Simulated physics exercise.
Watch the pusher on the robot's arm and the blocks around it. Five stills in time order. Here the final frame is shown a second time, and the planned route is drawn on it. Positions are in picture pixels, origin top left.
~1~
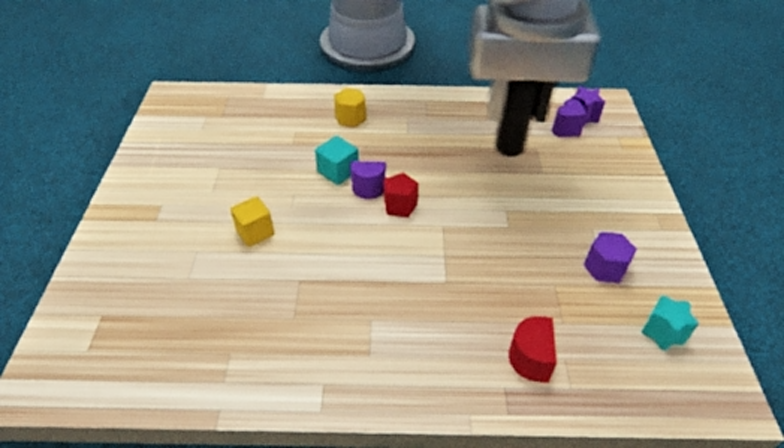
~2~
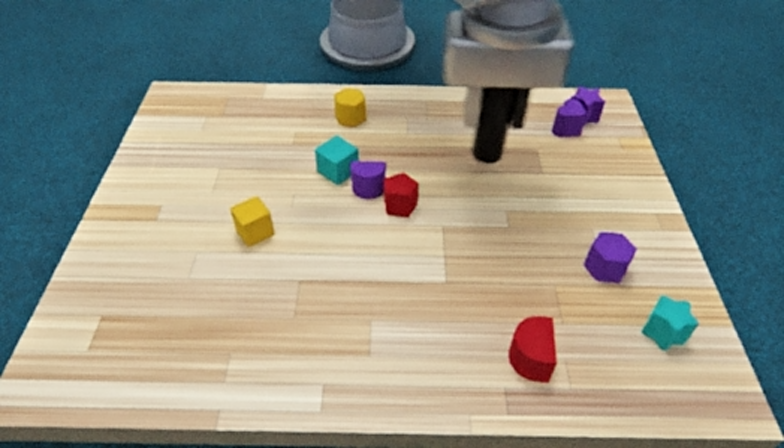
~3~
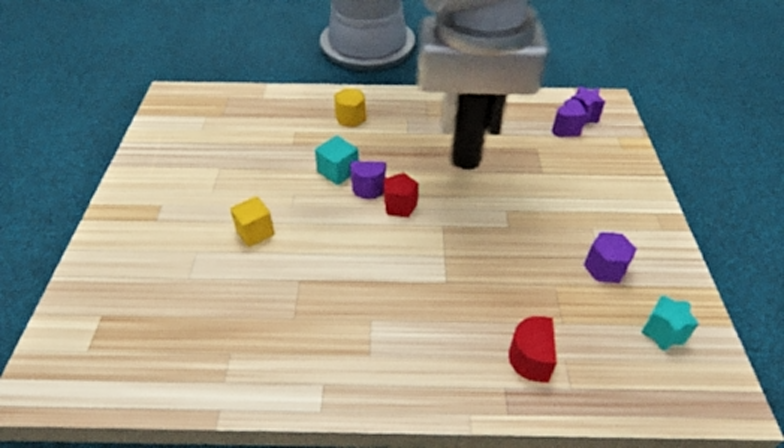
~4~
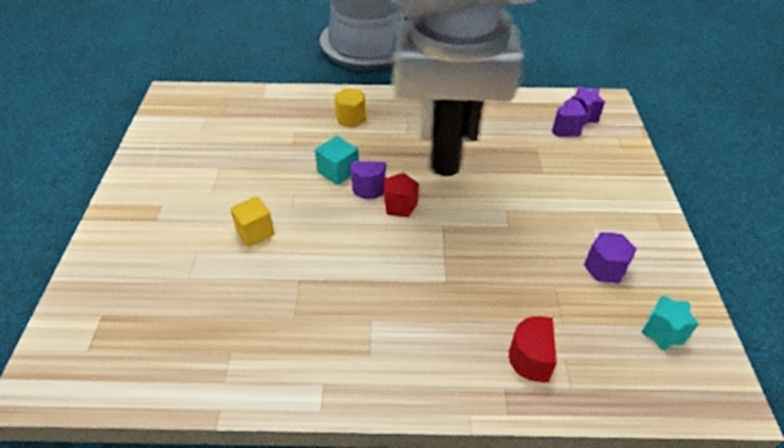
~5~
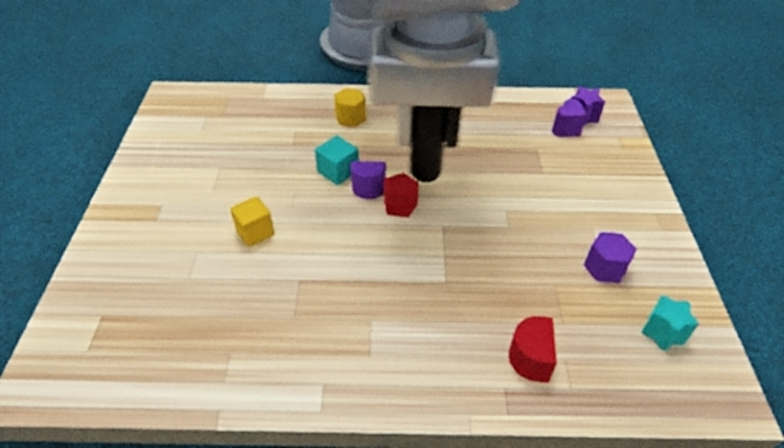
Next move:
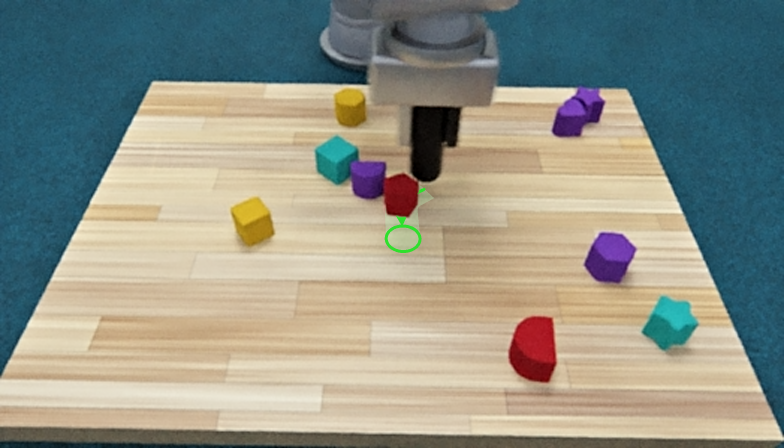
A robot arm moves its black pusher left across the board toward a red block.
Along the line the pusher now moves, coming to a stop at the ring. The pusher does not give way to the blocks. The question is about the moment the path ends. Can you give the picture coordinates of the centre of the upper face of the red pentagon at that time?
I'd place it at (370, 212), taking the centre of its top.
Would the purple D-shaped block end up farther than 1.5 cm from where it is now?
No, that is not how it ends up.
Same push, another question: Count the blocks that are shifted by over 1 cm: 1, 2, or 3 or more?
That push would leave one block displaced by more than about 1 cm.
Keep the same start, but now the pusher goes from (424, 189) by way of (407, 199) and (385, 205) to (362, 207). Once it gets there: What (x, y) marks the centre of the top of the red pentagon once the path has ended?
My estimate: (352, 208).
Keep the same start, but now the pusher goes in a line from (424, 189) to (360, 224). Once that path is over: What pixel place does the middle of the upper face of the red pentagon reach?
Its top centre lands on (338, 221).
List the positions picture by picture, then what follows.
Lower end of the pusher (509, 149), tops of blocks, purple D-shaped block (368, 167), red pentagon (401, 183), in the first frame.
Pusher (487, 155), blocks as before, in the second frame.
Pusher (466, 162), blocks as before, in the third frame.
Pusher (445, 168), blocks as before, in the fourth frame.
Pusher (425, 173), purple D-shaped block (368, 167), red pentagon (401, 183), in the fifth frame.
The drawn path runs from (424, 189) by way of (405, 200) and (402, 219) to (403, 239).
On the path given first. Halfway along, pusher (402, 194); red pentagon (376, 202).
At the end, pusher (404, 223); purple D-shaped block not moved; red pentagon (370, 212), turned 40° clockwise.
